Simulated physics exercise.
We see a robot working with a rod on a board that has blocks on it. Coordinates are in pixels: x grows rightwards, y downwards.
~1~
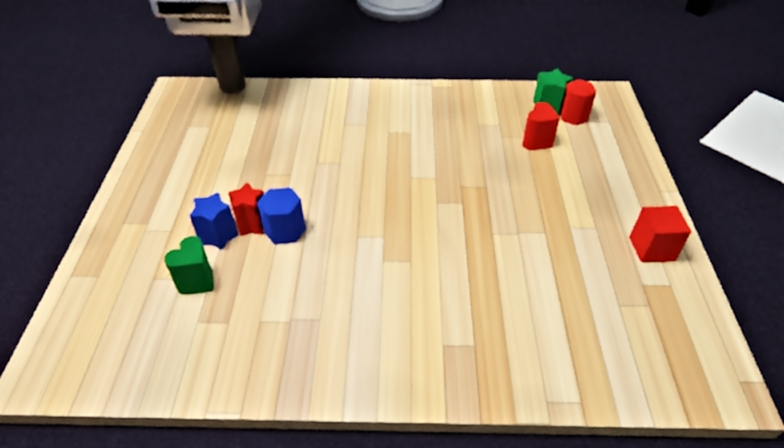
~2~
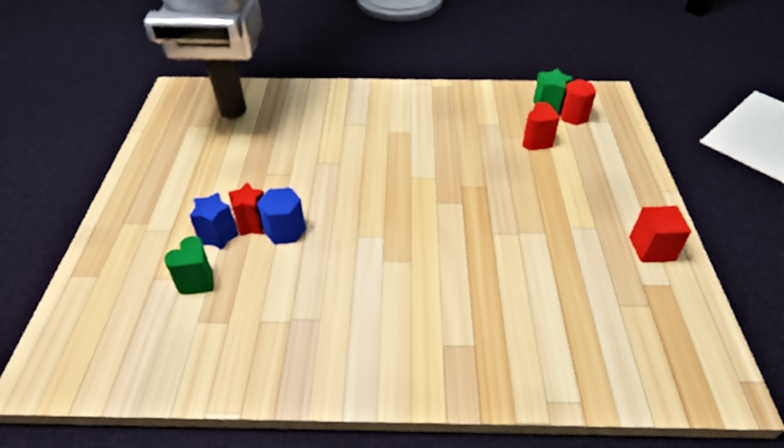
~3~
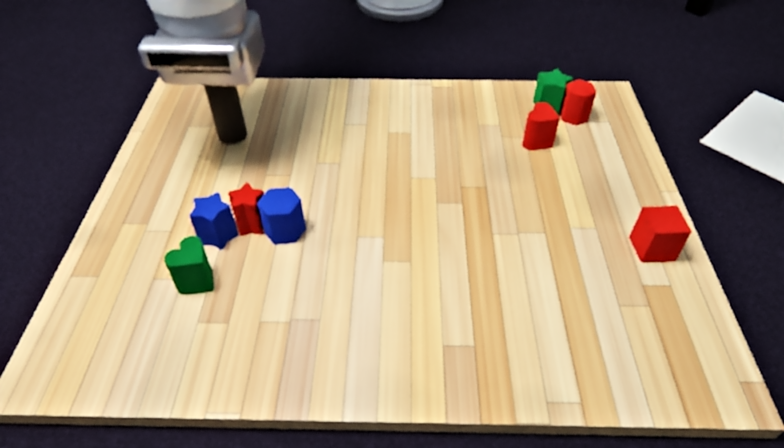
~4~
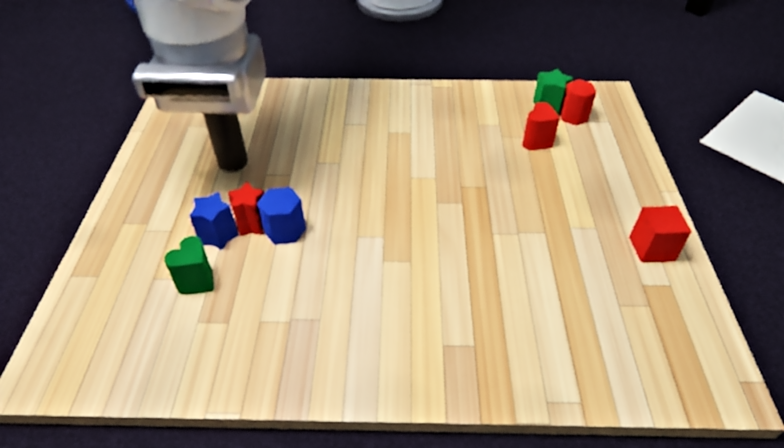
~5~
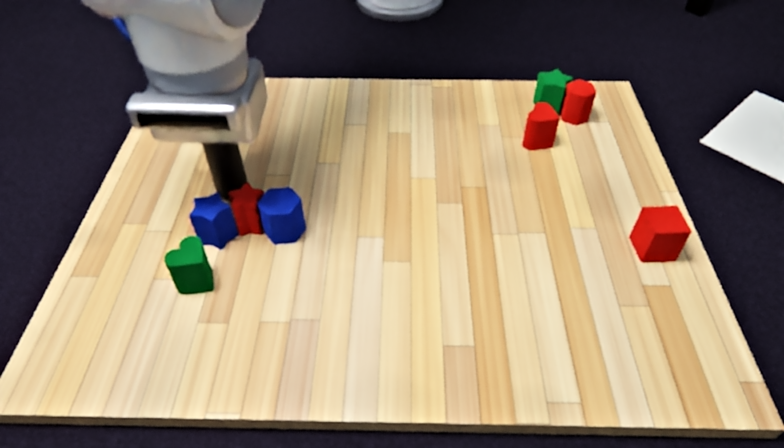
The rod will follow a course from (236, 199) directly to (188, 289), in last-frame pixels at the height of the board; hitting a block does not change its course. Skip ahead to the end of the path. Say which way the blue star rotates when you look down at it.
Rotates counter-clockwise.
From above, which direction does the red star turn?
Turns anticlockwise.
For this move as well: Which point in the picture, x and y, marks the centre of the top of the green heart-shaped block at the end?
So, by the moment the path ends, you'll find the top centre of the green heart-shaped block at (165, 318).
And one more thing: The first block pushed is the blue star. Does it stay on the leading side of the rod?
It stays ahead.
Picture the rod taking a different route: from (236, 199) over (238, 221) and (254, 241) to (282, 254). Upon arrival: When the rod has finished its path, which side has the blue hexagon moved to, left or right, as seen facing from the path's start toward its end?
Side: Left.
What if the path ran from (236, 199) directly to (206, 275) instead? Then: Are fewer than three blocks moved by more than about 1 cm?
The answer is no.
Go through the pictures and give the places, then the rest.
Rod tip at (233, 87); block tops, green heart-shaped block at (186, 252); blue star at (208, 206); red star at (245, 194); blue hexagon at (279, 200), in the first picture.
Rod at (233, 111); blocks unchanged, in the second picture.
Rod at (233, 136); blocks unchanged, in the third picture.
Rod at (233, 162); blocks unchanged, in the fourth picture.
Rod at (233, 190); green heart-shaped block at (186, 252); blue star at (208, 206); red star at (245, 194); blue hexagon at (279, 200), in the fifth picture.
What follows on the original path. One third of the way, rod at (217, 219); blue star at (197, 224); red star at (240, 201), turned 40° anticlockwise.
Two thirds of the way, rod at (201, 249); green heart-shaped block at (172, 285), turned 55° clockwise; blue star at (188, 259), turned 20° anticlockwise; red star at (238, 203), turned 55° anticlockwise.
At the end, rod at (184, 281); green heart-shaped block at (165, 318), turned 95° clockwise; blue star at (184, 289), turned 55° anticlockwise; red star at (238, 203), turned 55° anticlockwise; blue hexagon in place.
